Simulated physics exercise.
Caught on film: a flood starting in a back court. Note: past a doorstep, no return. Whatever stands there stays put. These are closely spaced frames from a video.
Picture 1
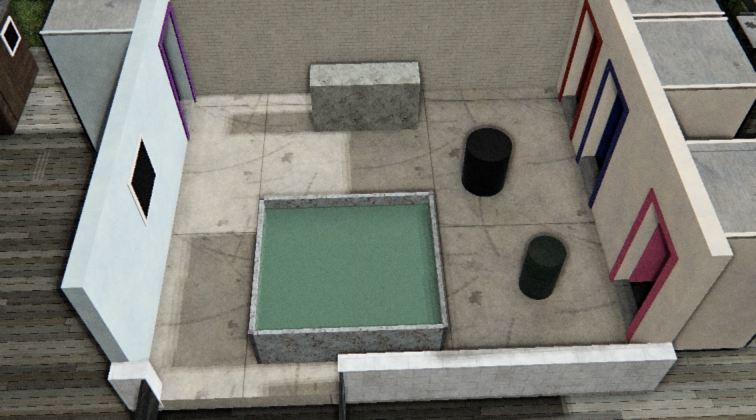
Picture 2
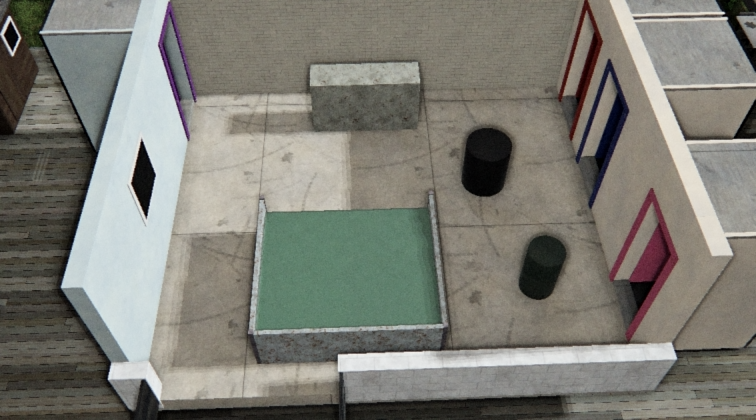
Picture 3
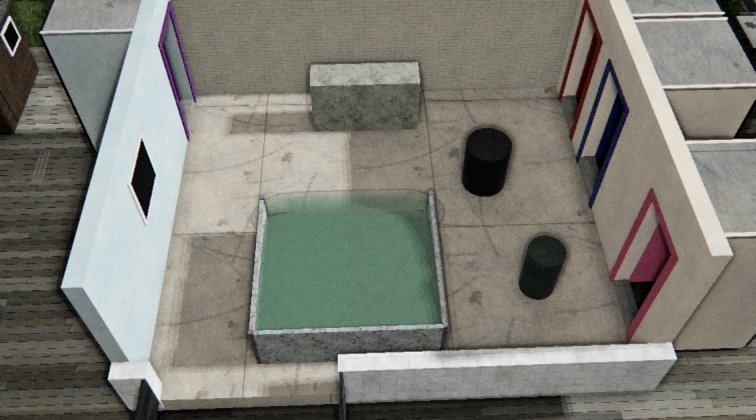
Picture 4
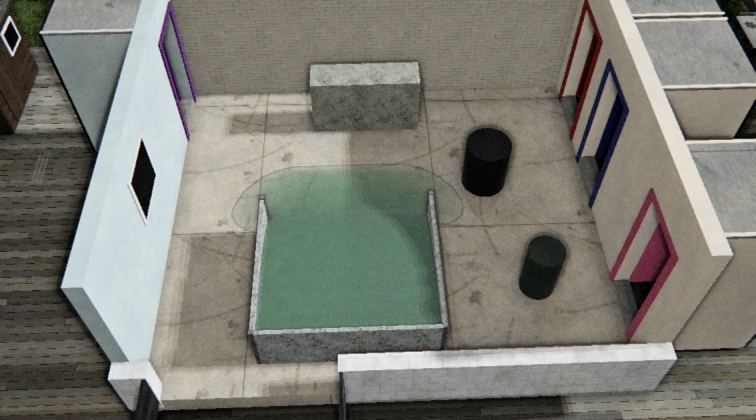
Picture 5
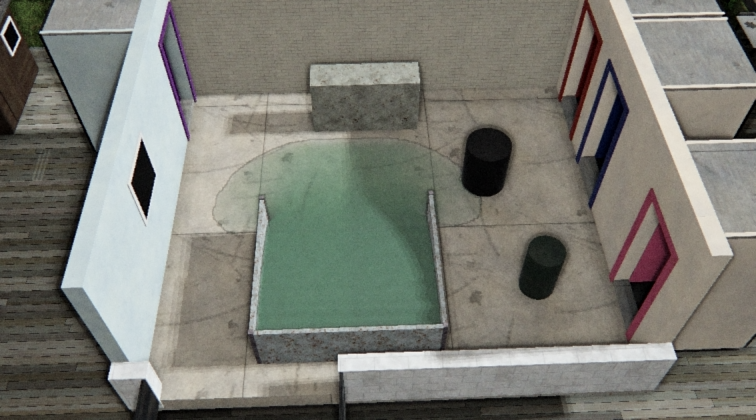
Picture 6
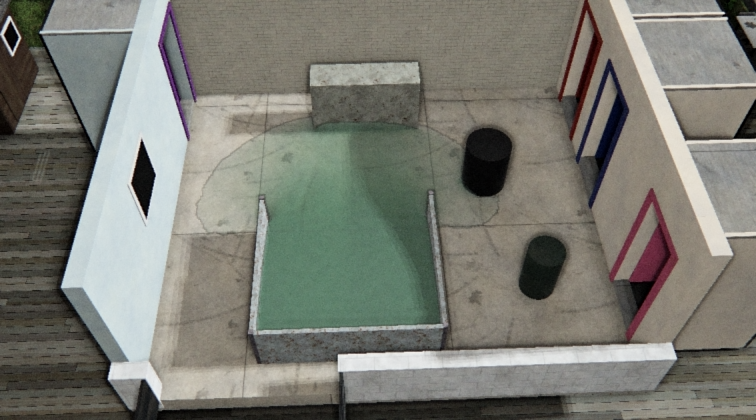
In a walled back court, green water pours from the tank's open far side and spreads across the floor.
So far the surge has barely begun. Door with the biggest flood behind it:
Purple.
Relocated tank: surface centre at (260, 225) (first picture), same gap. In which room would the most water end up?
The purple door.
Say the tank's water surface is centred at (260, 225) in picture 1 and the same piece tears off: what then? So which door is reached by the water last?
Answer: The one in pink.
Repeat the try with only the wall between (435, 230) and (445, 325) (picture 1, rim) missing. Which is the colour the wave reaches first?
It's the pink-painted one.
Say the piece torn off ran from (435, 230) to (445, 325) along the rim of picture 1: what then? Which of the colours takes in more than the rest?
The largest share comes in at the one in pink.
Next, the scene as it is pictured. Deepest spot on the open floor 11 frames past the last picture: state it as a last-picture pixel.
It should be deepest at about (205, 101).
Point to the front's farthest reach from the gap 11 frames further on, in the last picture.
Close to (551, 93).
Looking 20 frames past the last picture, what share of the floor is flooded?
It comes to 60 per cent.
A moment on, water covers 40 % of the floor; purple door wet at the sill, nothing in, pink door not reached, blue door not reached, red door not reached.
Next, water covers 50 % of the floor; purple door some in, pink door not reached, blue door not reached, red door wet at the sill, nothing in.
Then, water covers 60 % of the floor; purple door a lot in, pink door not reached, blue door wet at the sill, nothing in, red door a lot in.
Later, water covers 95 % of the floor; purple door a lot in, pink door wet at the sill, nothing in, blue door wet at the sill, nothing in, red door a lot in.
In the end, water covers 95 % of the floor; purple door a lot in, pink door a lot in, blue door wet at the sill, nothing in, red door a lot in; the purple door has let in the most.
